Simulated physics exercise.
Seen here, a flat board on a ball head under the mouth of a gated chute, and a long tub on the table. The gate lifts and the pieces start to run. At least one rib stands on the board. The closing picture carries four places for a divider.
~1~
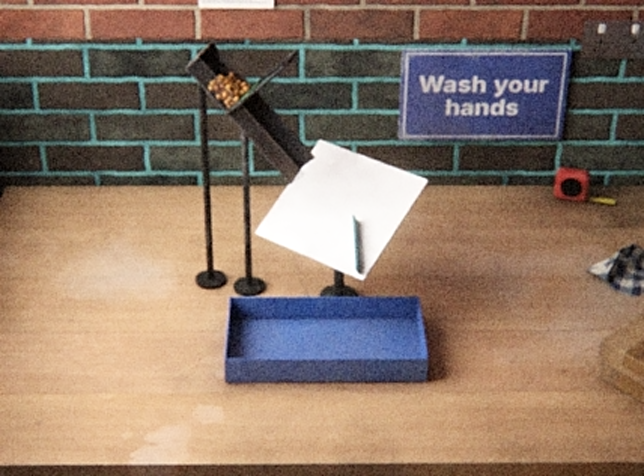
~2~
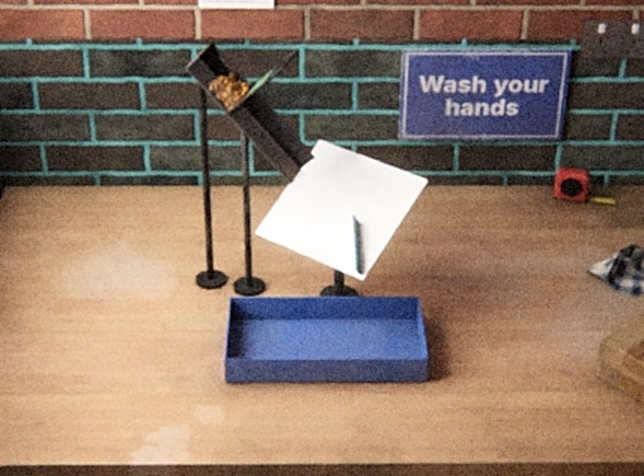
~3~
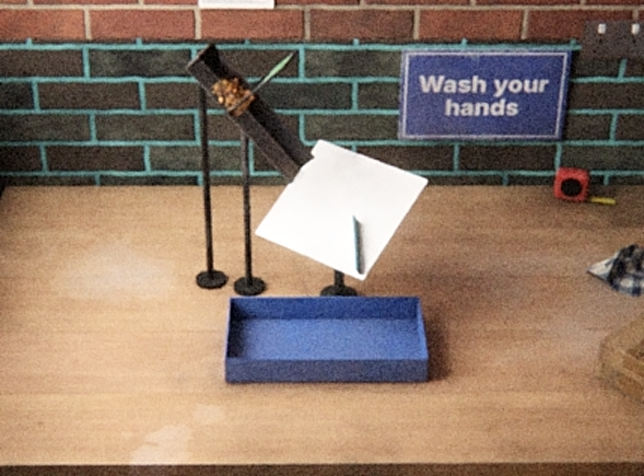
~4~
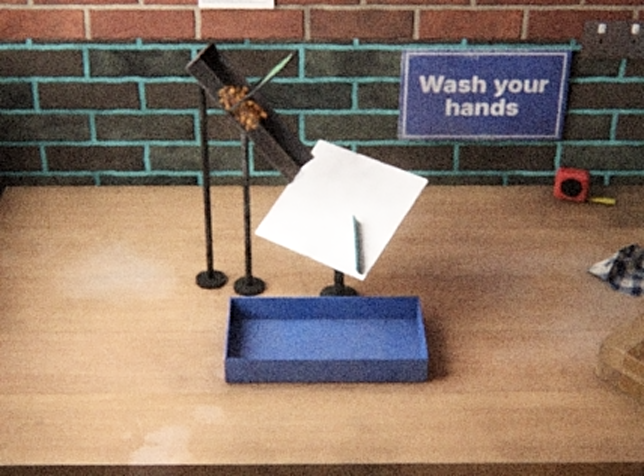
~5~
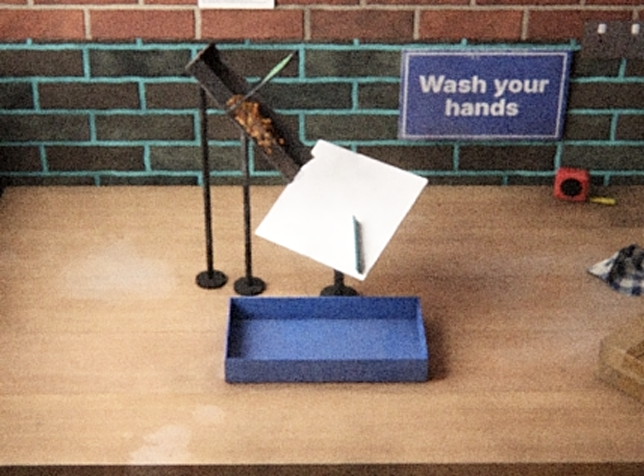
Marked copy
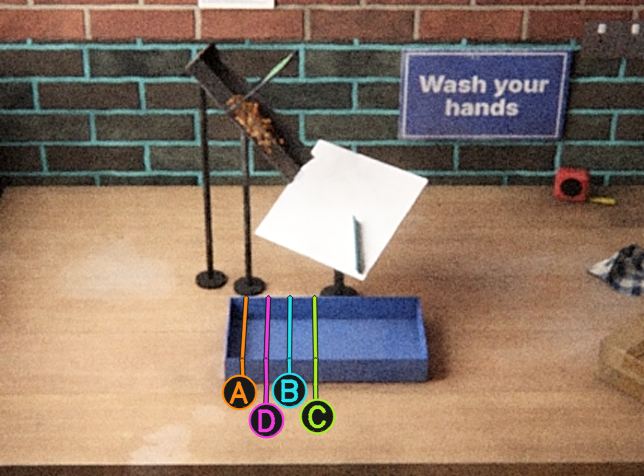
A wooden table stands against a brick wall, dark with teal mortar below and red above, seen from the front and slightly above by a still camera. A dark sloping chute on thin black stands holds brown-orange pieces above a tilted white board with a short dark teal rib, behind an empty blue tub, with a blue handwashing sign and red tape measure at right. The gate swings up, and the pieces slide down the chute, stretching into a thinner stream.
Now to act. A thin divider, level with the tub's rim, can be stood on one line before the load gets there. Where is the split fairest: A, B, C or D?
Use line C.
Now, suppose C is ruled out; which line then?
That is line B.
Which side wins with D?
More lands on the right.
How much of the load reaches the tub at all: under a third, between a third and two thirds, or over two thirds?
About that: Over two thirds.
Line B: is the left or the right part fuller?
Right.
On the marked copy, line A crosses the front rim at (242, 359); line B crosses the front rim at (289, 359); line C crosses the front rim at (315, 359); line D crosses the front rim at (266, 359).
For line A, of what is caught, none at all on the left of the divider, the whole lot on the right.
For line B, of what is caught, close to a quarter on the left of the divider, the bulk on the right.
For line C, of what is caught, close to half on the left of the divider, close to half on the right.
For line D, of what is caught, a small share on the left of the divider, all but a few on the right.
